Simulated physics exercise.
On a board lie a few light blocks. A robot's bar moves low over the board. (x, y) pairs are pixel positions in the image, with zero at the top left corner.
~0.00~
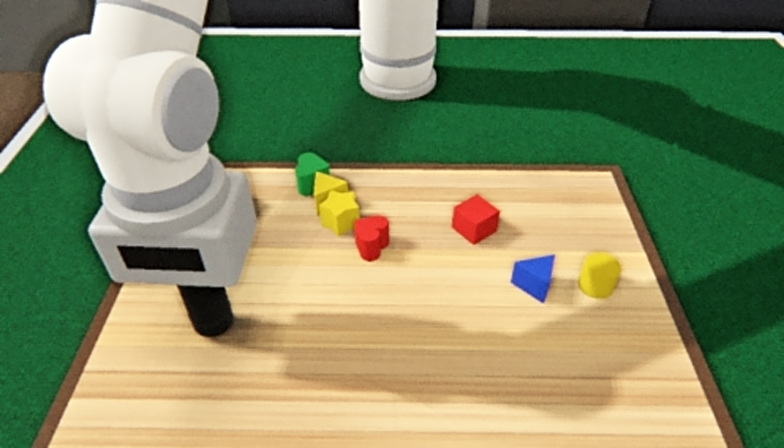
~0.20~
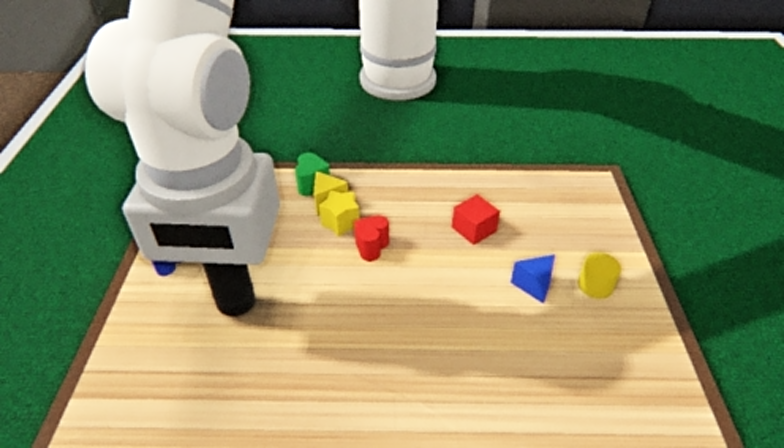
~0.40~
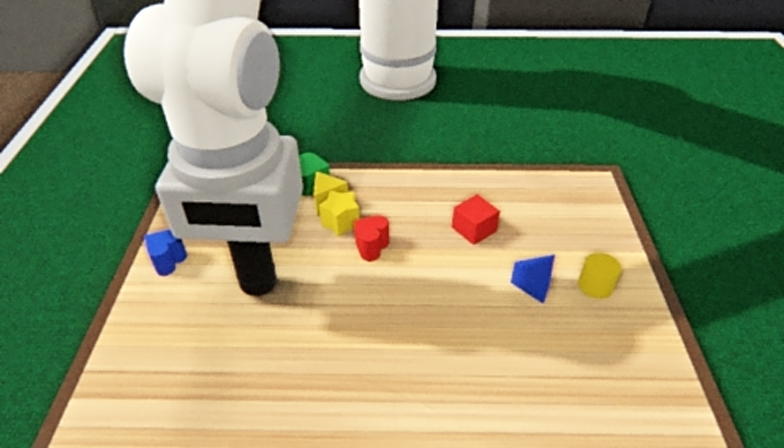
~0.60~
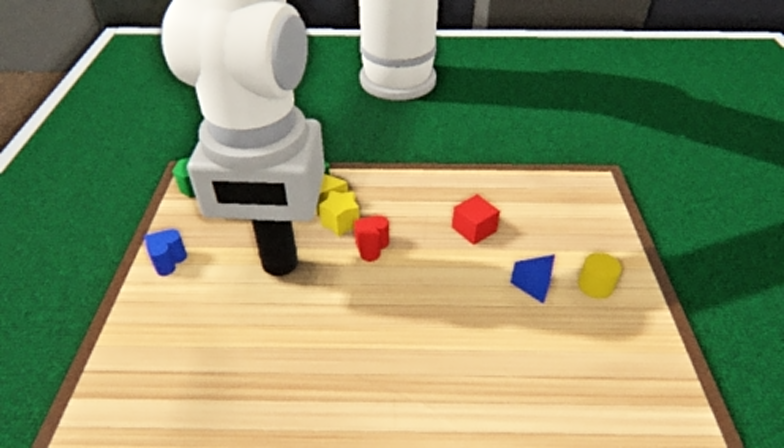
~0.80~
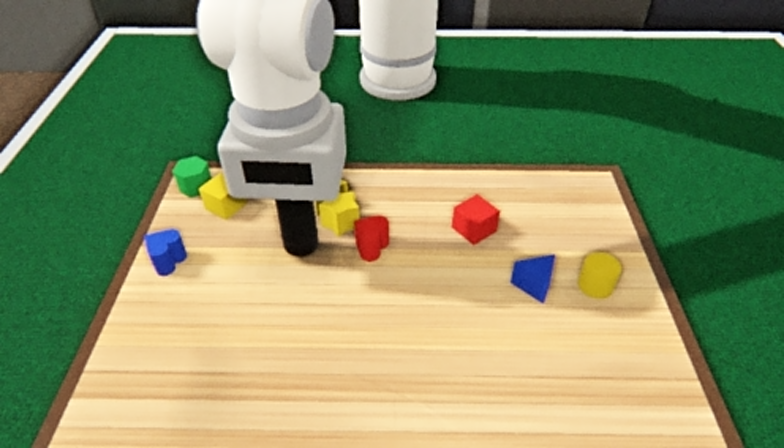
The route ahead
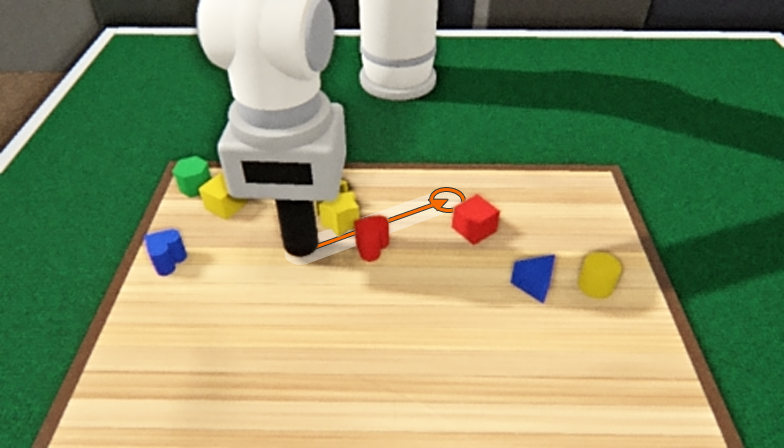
The clip opens on a white robot arm holding its black bar low over the left side of a wooden board scattered with coloured blocks. The bar moves steadily up and to the right, revealing blue, green and yellow blocks behind it, and nears the yellow star while the blocks stay still.
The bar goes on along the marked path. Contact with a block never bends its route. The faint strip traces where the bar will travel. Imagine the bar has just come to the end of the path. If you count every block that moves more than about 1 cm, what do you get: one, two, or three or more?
Blocks that move over 1 cm: Two.
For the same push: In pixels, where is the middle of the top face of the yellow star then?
So, by the moment the path ends, you'll find the top centre of the yellow star at (361, 186).
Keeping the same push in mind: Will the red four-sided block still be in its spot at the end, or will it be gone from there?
The result: It stays put.
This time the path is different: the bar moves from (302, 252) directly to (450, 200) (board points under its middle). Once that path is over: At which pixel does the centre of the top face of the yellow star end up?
At pixel (359, 188).
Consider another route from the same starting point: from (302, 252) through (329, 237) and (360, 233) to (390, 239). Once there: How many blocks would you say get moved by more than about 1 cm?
The answer will be two.
The line goes from (302, 252) to (448, 200).
The first path, step by step. One third of the way, bar at (354, 226); yellow star at (354, 190), turned 50° anticlockwise; red heart block at (380, 226), turned 30° clockwise.
Two thirds of the way, bar at (403, 209); yellow star at (361, 186), turned 80° anticlockwise; red heart block at (388, 225), turned 75° clockwise.
At the end, bar at (448, 193); yellow star at (361, 186), turned 80° anticlockwise; red heart block at (388, 225), turned 75° clockwise; red four-sided block unmoved.
